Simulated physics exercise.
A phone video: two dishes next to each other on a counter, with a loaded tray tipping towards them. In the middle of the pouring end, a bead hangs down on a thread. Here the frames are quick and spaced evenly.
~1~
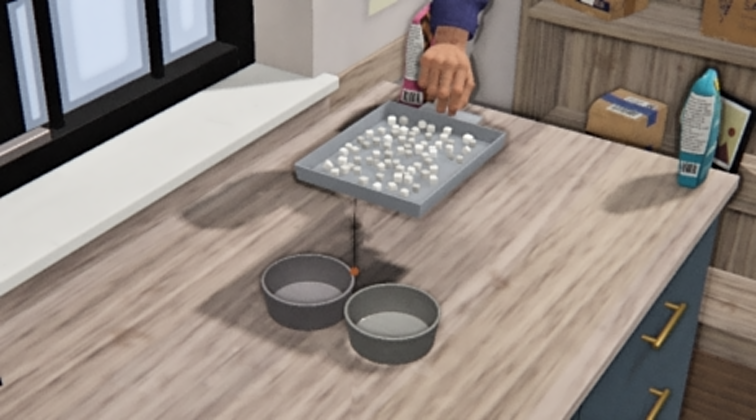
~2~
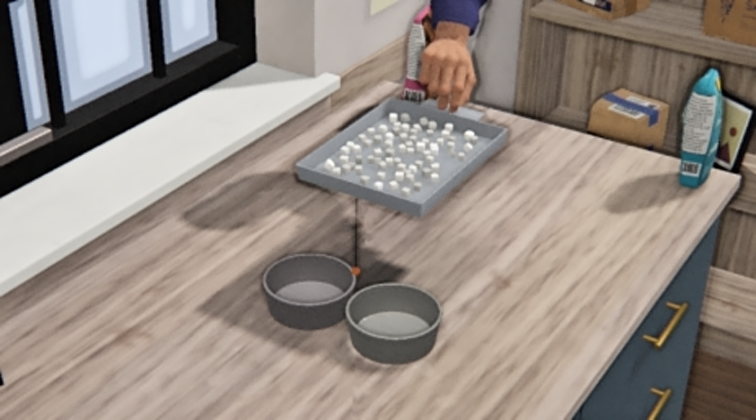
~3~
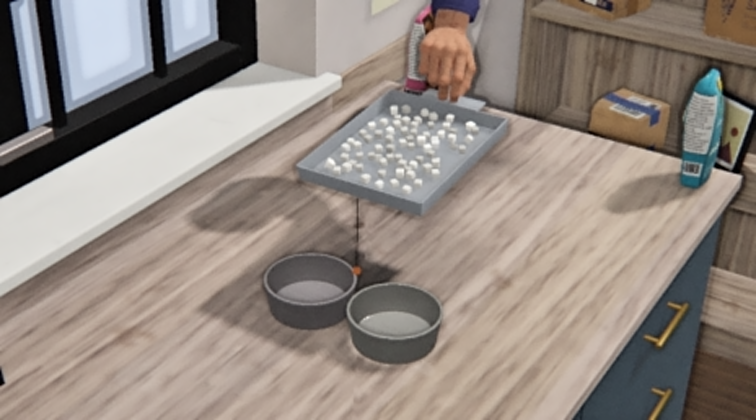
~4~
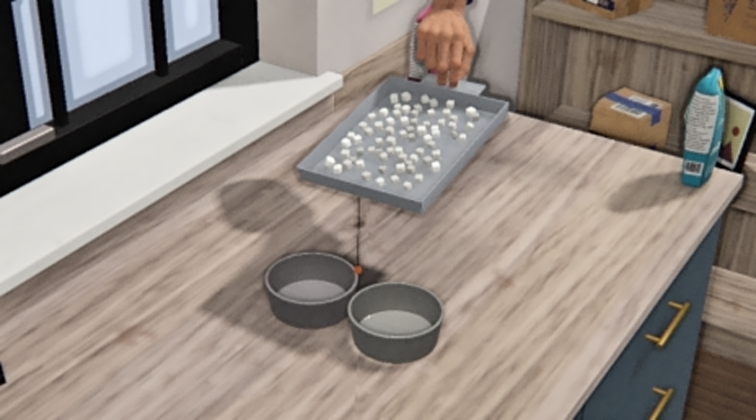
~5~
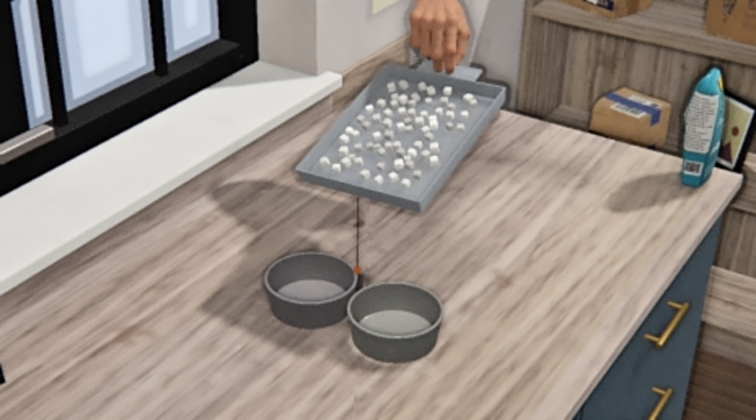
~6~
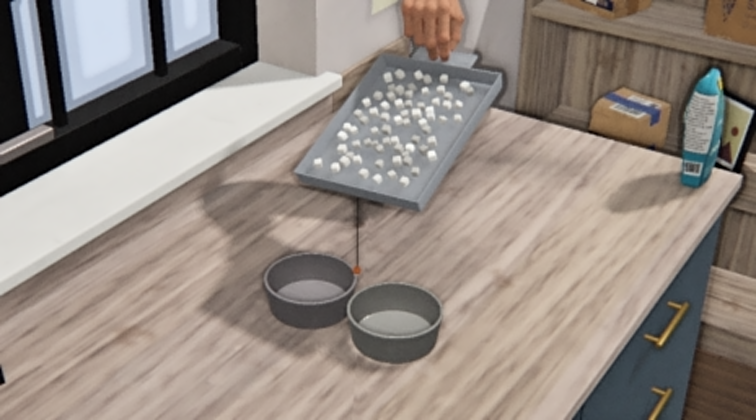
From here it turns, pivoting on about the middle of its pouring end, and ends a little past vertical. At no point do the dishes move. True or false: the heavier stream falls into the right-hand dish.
False.
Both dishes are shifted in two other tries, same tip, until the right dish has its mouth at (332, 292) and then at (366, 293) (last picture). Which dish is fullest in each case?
The dish to the right; the dish to the left.
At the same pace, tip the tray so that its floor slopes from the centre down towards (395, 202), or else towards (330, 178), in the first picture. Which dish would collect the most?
For the first heading it's the dish at right, and for the second it's the dish at left.
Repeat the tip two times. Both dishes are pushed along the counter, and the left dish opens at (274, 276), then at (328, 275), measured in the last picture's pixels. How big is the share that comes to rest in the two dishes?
Around 90 percent the first time, around 70 percent the second.
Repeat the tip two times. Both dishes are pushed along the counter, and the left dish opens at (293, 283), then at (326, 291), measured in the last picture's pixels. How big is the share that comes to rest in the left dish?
Roughly 80 % and 70 %.
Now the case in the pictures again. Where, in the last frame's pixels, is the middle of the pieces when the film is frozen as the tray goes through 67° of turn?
In the last view, the load is centred close to (337, 174).
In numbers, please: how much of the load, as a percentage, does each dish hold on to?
Final split: Left dish some 80 per cent, right dish some 0 per cent.
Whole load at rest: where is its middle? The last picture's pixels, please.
I'd mark it at roughly (310, 305).
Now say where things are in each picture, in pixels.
The first frame shows corners of the pouring end at (298, 164) and (419, 203), level; middle of the load at (401, 151), sugar cubes; left dish at (282, 312); right dish at (368, 346); bead on its thread at (354, 272).
The second frame shows corners of the pouring end at (299, 164) and (420, 202), level; middle of the load at (402, 149).
The third frame shows corners of the pouring end at (299, 165) and (421, 201), tipped barely, lowest at the left corner; middle of the load at (403, 143).
The fourth frame shows corners of the pouring end at (300, 166) and (420, 200), tipped a little, lowest at the left corner; middle of the load at (403, 135).
The fifth frame shows corners of the pouring end at (298, 168) and (418, 200), tipped clearly, lowest at the left corner; middle of the load at (401, 127).
The sixth frame shows corners of the pouring end at (297, 171) and (417, 200), tipped clearly, lowest at the left corner; middle of the load at (398, 120), a small part on the move; left dish at (285, 310); right dish at (370, 344).
Soon, tray tipped steeply; all on the tray.
A while on, tray tipped past a quarter turn; about two thirds on the tray; about a quarter in the left dish; a small part outside both; a small part in the air.
Towards the end, tray tipped past a quarter turn; a stray few in the right dish; most in the left dish; a small part outside both.
Finally, tray tipped past a quarter turn; a stray few in the right dish; most in the left dish; a small part outside both.
